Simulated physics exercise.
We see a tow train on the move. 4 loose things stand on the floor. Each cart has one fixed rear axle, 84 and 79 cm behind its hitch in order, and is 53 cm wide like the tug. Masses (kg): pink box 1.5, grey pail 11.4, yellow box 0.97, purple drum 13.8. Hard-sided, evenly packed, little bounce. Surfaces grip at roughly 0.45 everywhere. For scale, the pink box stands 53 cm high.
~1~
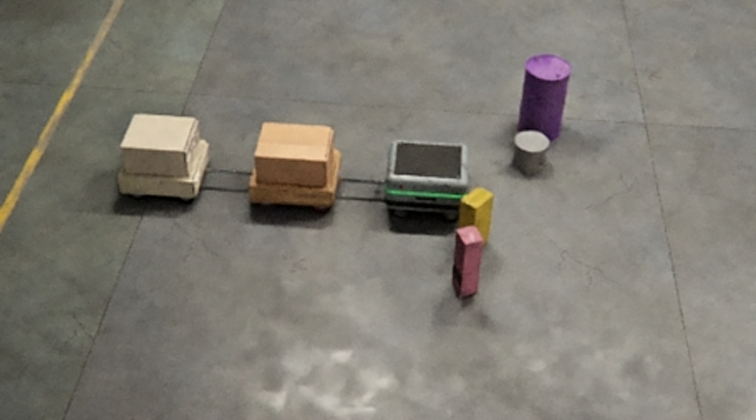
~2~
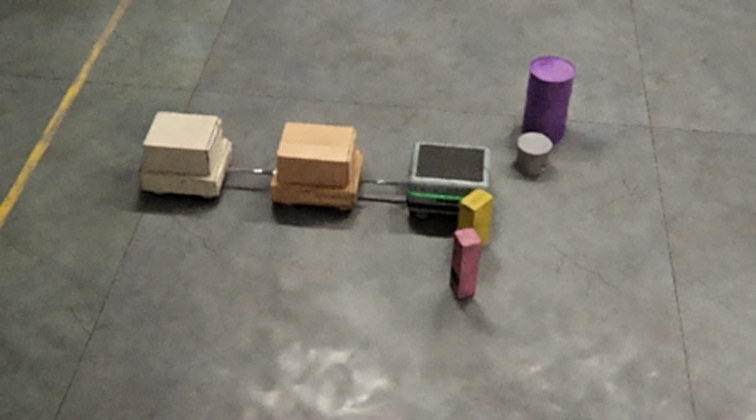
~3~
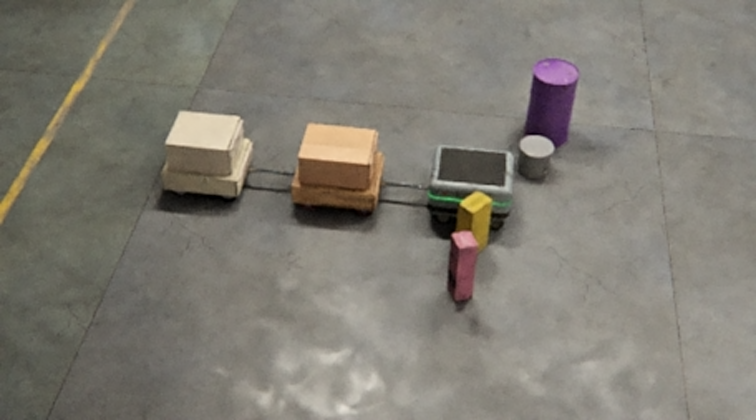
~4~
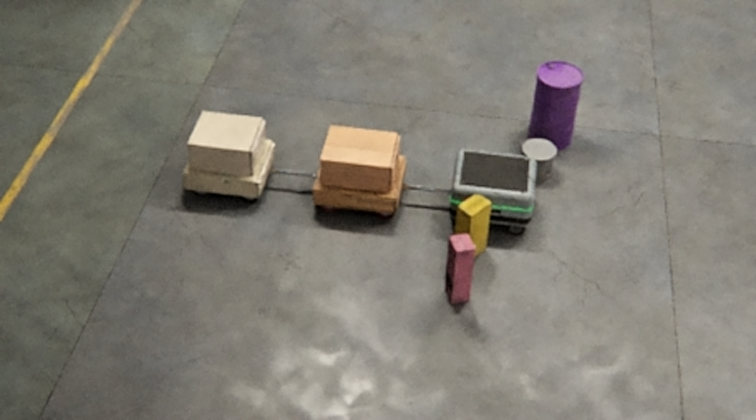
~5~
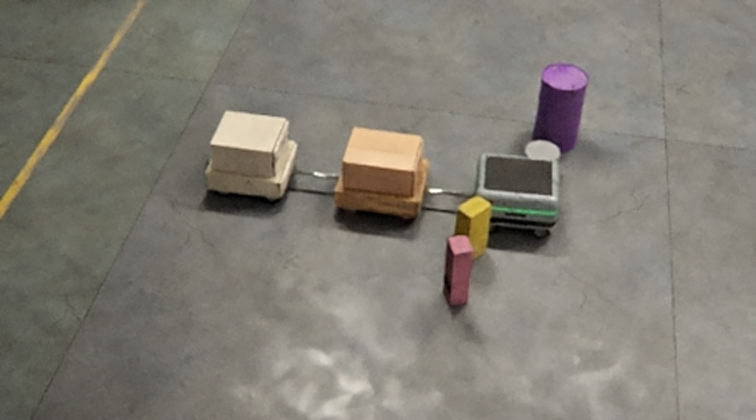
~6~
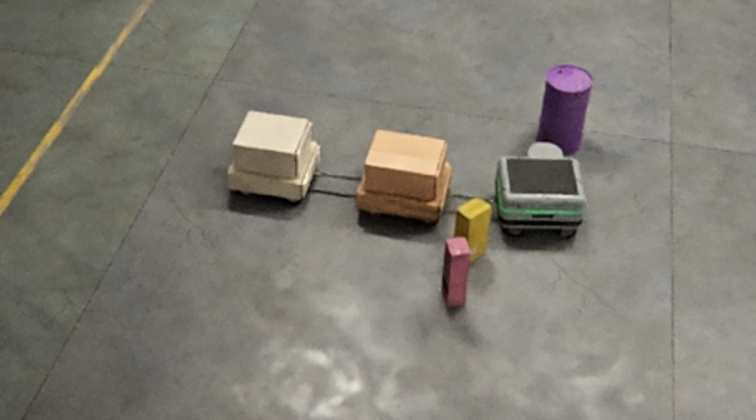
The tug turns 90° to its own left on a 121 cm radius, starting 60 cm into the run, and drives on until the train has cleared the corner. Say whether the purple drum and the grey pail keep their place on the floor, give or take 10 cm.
The purple drum leaves its spot and the grey pail leaves its spot.
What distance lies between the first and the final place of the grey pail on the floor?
About 66 cm.
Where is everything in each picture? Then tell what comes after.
In the first picture, tug has run 0 cm; purple drum (543, 99); grey pail (530, 152).
In the second picture, tug has run 17 cm; pink box (465, 264); yellow box (474, 223).
In the third picture, tug has run 33 cm; pink box (462, 266); yellow box (473, 226).
In the fourth picture, tug has run 50 cm; pink box (459, 269); yellow box (472, 228).
In the fifth picture, tug has run 67 cm; pink box (458, 271); yellow box (472, 230).
In the sixth picture, tug has run 84 cm; purple drum (564, 111).
Then, 1.70 s after the last picture, tug has run 213 cm; grey pail slid 22 cm near (553, 150); purple drum slid 6 cm near (563, 107).
Then, 3.50 s after the last picture, tug has run 350 cm; purple drum slid 36 cm near (565, 86); grey pail slid 51 cm near (557, 128).
At rest, not toppled but over 10 cm from the start, grey pail and purple drum; the other 2 in place, give or take 10 cm. Seen from the same camera at the end, purple drum near (562, 75), grey pail near (550, 116).
